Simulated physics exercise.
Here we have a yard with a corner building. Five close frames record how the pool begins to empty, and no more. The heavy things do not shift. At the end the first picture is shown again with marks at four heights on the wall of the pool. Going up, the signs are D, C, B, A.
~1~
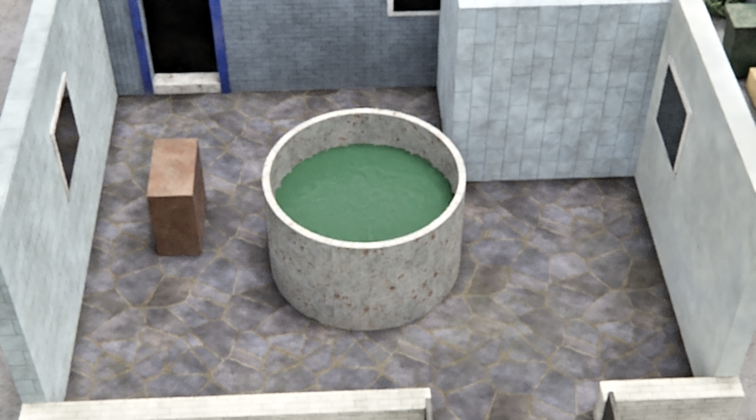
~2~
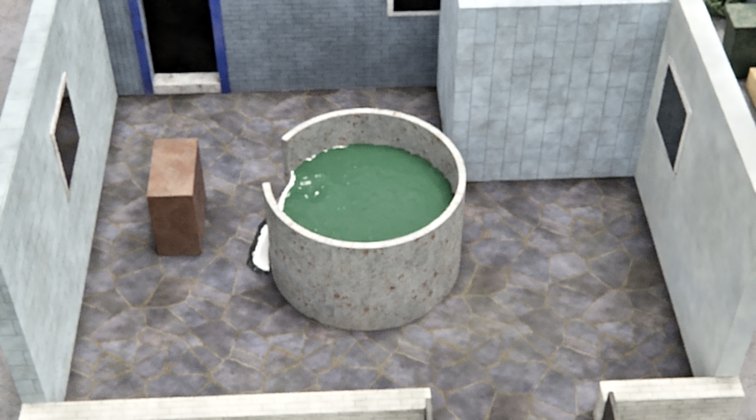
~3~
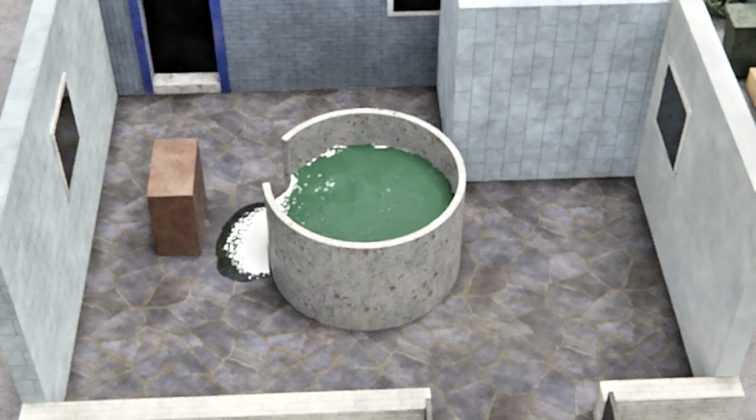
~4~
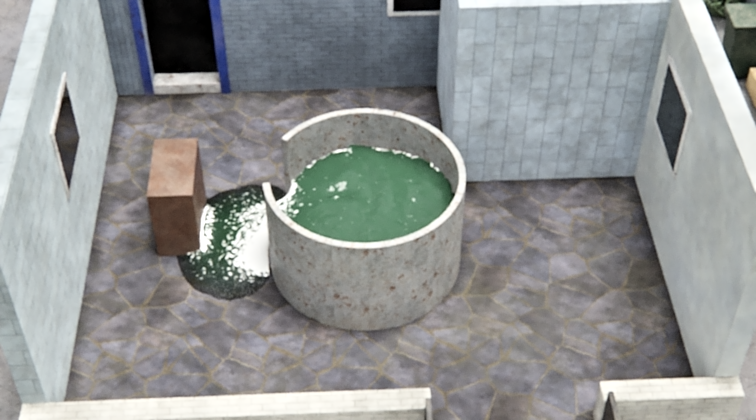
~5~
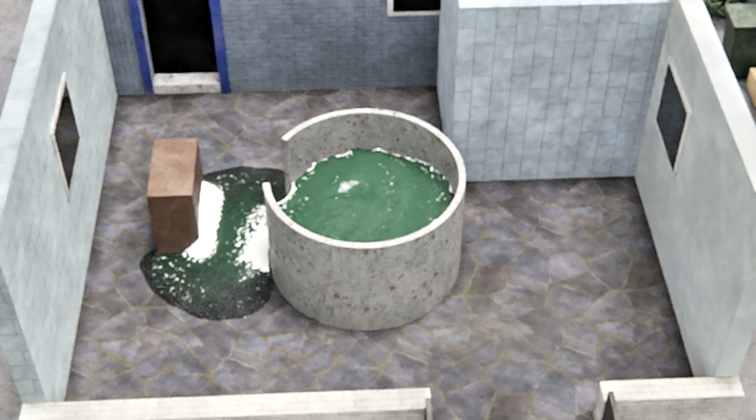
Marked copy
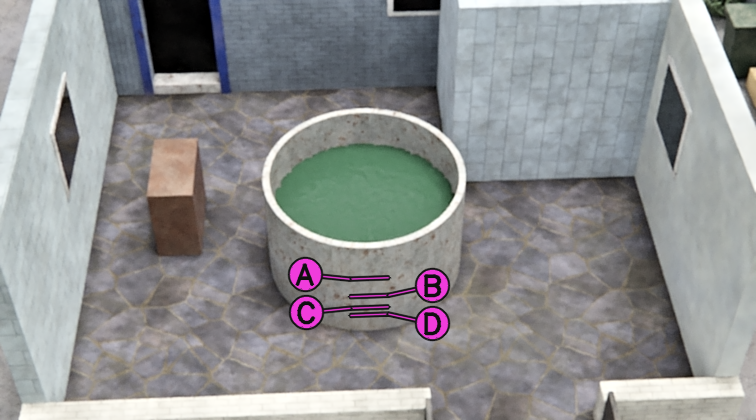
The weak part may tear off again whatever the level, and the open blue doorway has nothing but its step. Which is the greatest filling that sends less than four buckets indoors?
Choose B.
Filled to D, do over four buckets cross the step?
No, that is safe.
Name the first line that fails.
That is line A.
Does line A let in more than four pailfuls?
Yes, that goes wrong.
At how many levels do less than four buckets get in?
Three.
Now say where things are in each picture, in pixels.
Water in the pool at rest, its middle at (365, 205); foot of the blue doorway at (188, 93); open gate at (515, 382).
Water covers 1 % of the ground and shows as far out as (261, 267).
Water covers 3 % of the ground and shows as far out as (230, 269).
Water covers 5 % of the ground and shows as far out as (209, 204).
Water covers 9 % of the ground and shows as far out as (151, 272).
On the marked copy, A at (369, 278); B at (369, 295); C at (369, 307); D at (369, 314); from the bottom up D, C, B, A.
If A is chosen, about 10 bucketfuls get in.
If B is chosen, a bucket or two gets in.
If C is chosen, nothing gets over.
If D is chosen, nothing gets over.
